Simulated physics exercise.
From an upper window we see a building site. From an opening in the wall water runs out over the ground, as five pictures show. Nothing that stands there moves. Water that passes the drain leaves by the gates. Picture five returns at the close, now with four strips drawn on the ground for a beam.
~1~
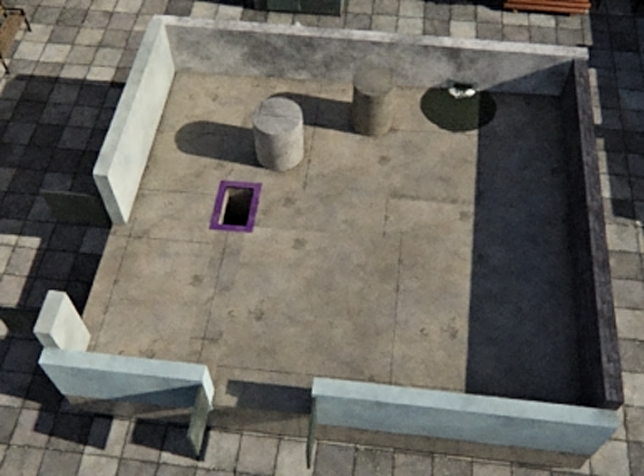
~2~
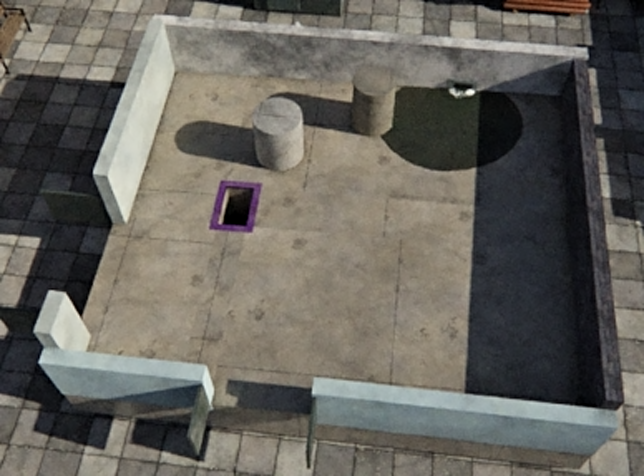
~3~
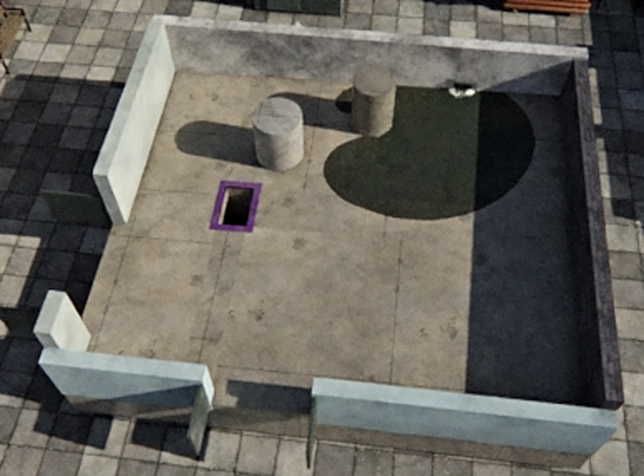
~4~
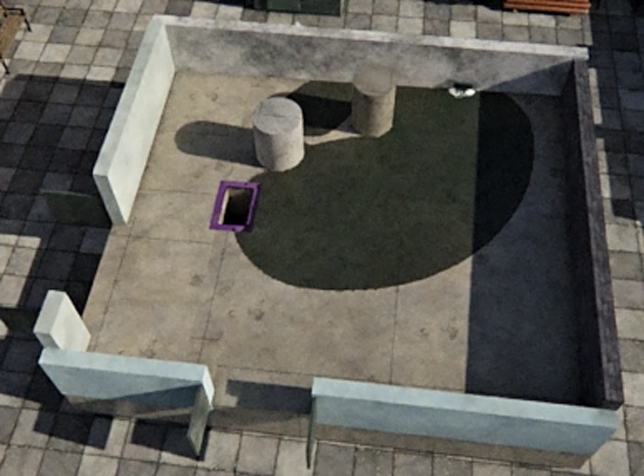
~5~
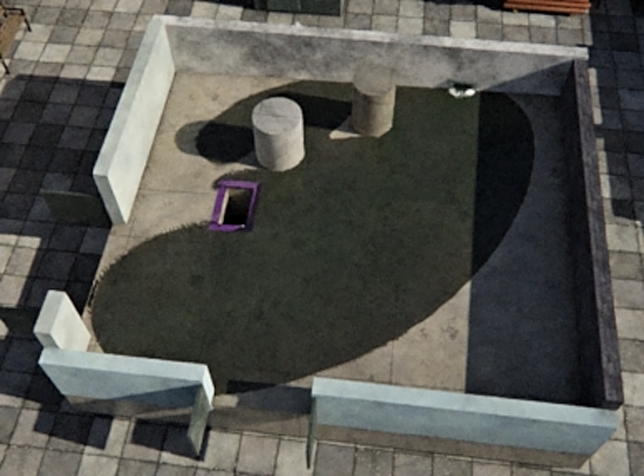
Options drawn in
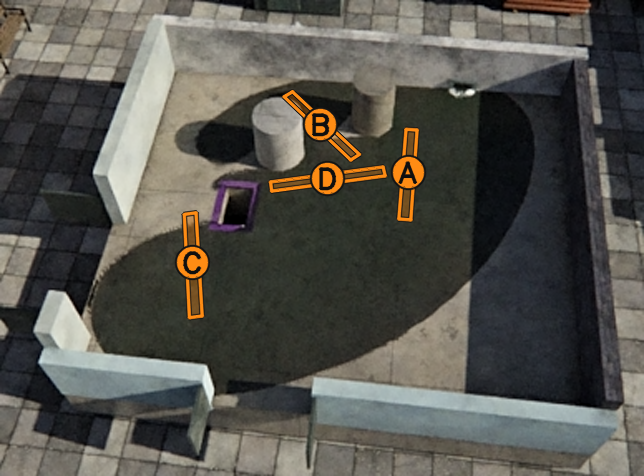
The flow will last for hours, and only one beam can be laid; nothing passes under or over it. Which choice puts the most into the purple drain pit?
I would pick position C.
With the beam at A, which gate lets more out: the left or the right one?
More leaves on the left.
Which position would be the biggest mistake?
It is A.
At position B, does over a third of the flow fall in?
No, it does not.
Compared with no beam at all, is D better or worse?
Worse.
In orange, A from (404, 219) to (411, 129); B from (288, 94) to (355, 157); C from (190, 213) to (195, 316); D from (271, 186) to (384, 171).
With A, about 7 % of the stream goes into the purple drain pit, about 93 % out by the gates.
With B, about 14 % of the stream goes into the purple drain pit, about 85 % out by the gates.
With C, about 21 % of the stream goes into the purple drain pit, about 78 % out by the gates.
With D, about 11 % of the stream goes into the purple drain pit, about 89 % out by the gates.
